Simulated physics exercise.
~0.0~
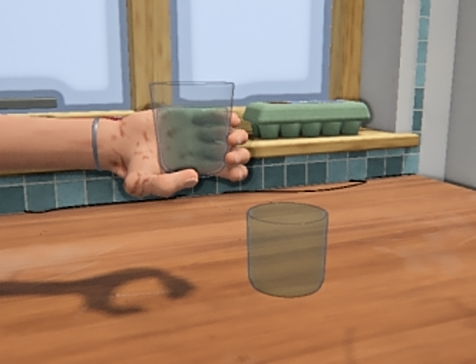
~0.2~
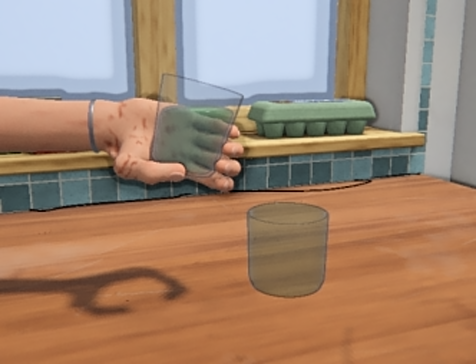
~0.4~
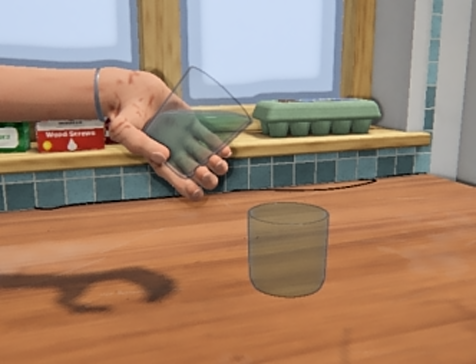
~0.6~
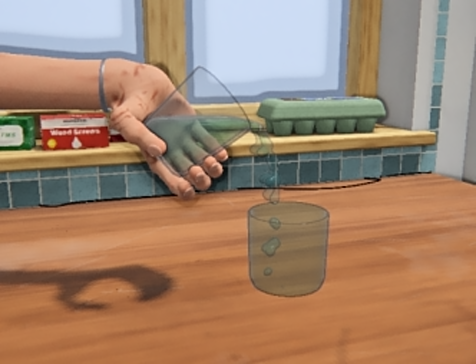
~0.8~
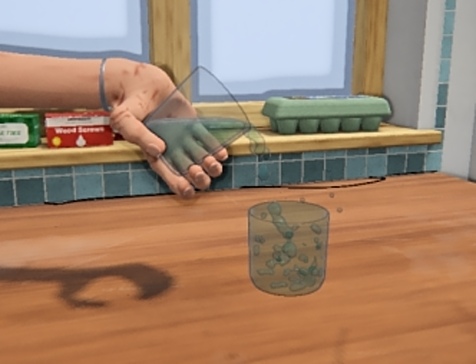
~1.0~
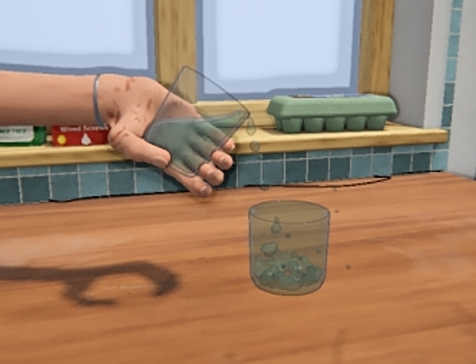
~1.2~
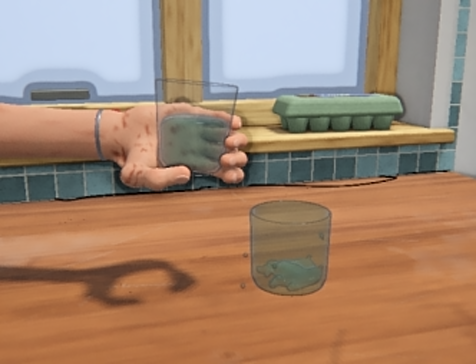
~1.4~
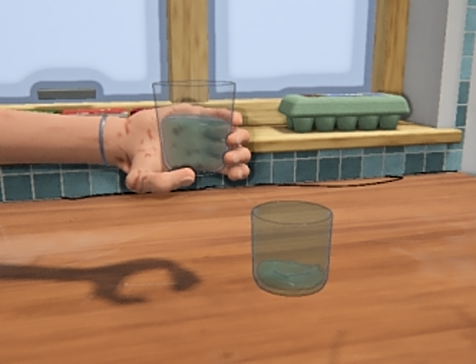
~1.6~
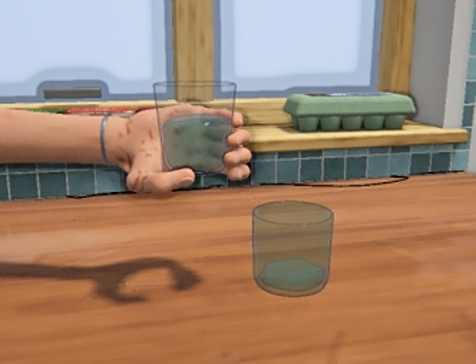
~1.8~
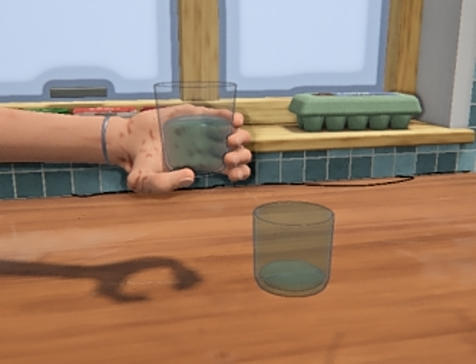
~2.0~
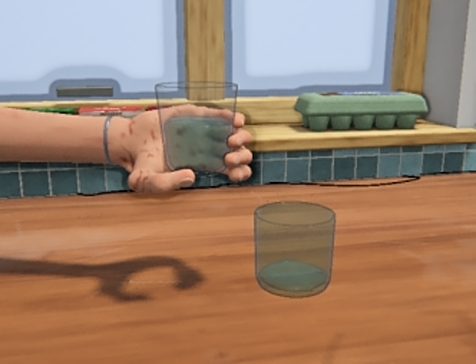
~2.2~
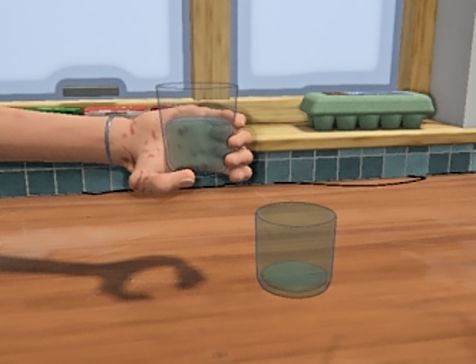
A hand with a thin band at its wrist reaches in from the left, holding a clear drinking glass of bluish-green water above a wooden worktop, seen from slightly above. An empty, see-through yellowish mug stands below, with a green egg carton on the windowsill behind and teal tiles beneath. The hand gradually tips the glass to the right, and water spills over its rim into the mug, splashing about inside. The hand then turns the glass upright again while the view drifts slightly sideways. Finally, a shallow pool settles in the mug, and the glass, still holding water, stays raised.
